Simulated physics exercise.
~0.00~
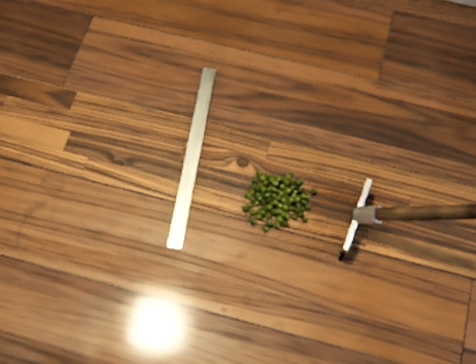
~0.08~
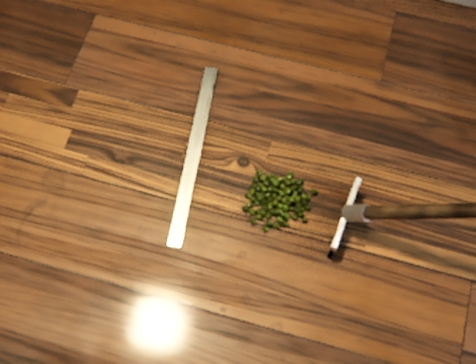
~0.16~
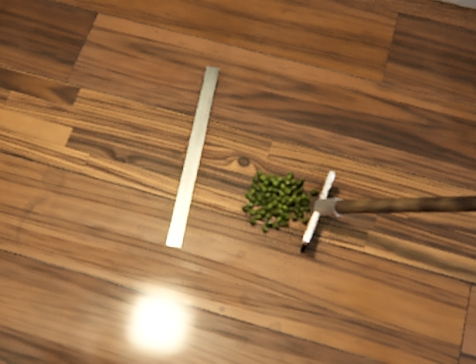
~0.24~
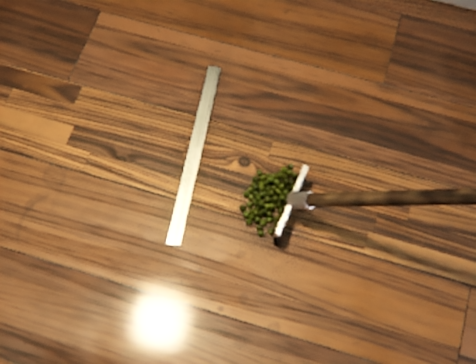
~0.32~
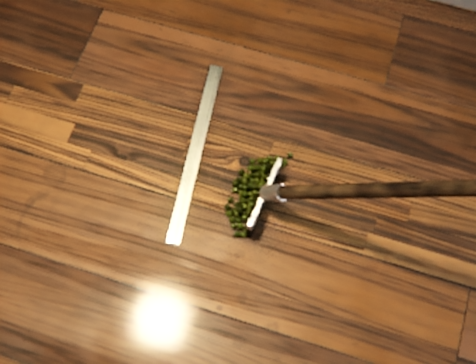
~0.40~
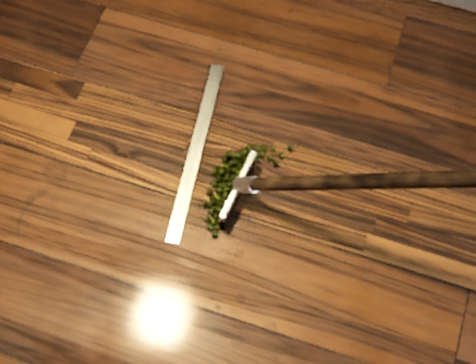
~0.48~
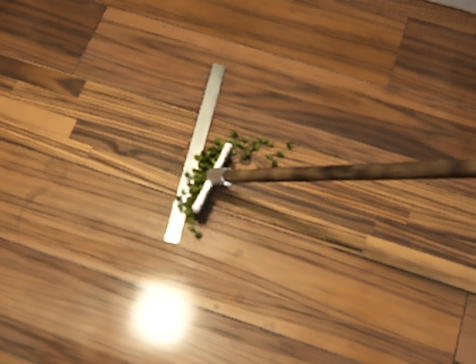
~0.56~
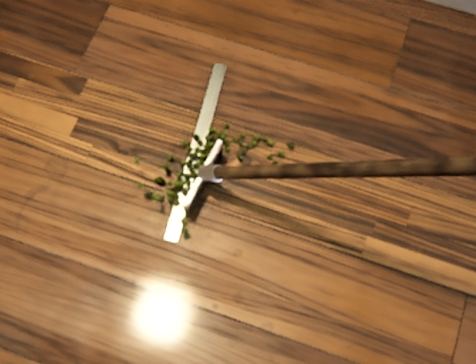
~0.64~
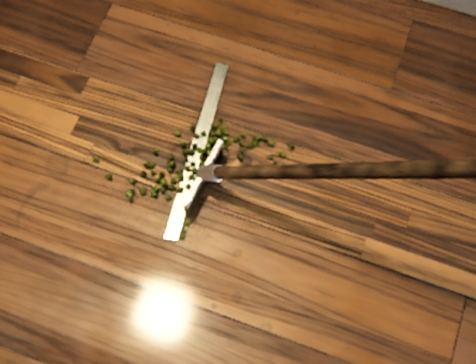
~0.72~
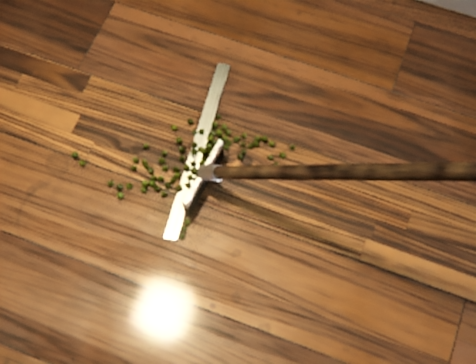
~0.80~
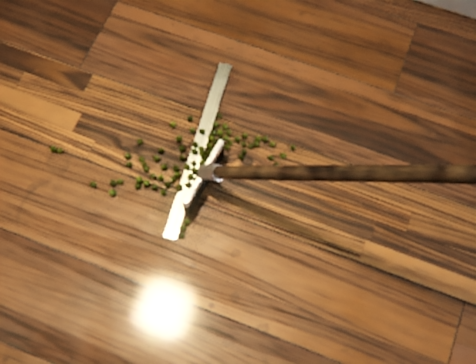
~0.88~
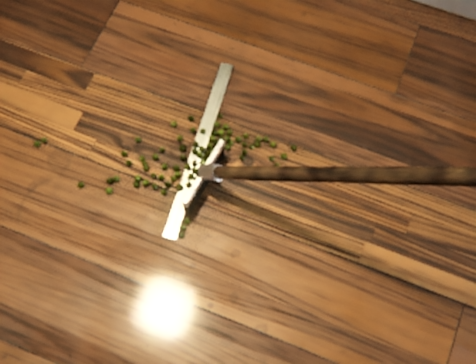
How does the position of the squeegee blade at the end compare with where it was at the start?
It starts well to the right of the pale strip, beyond the green pile, and ends farther left and slightly higher, up against the strip.
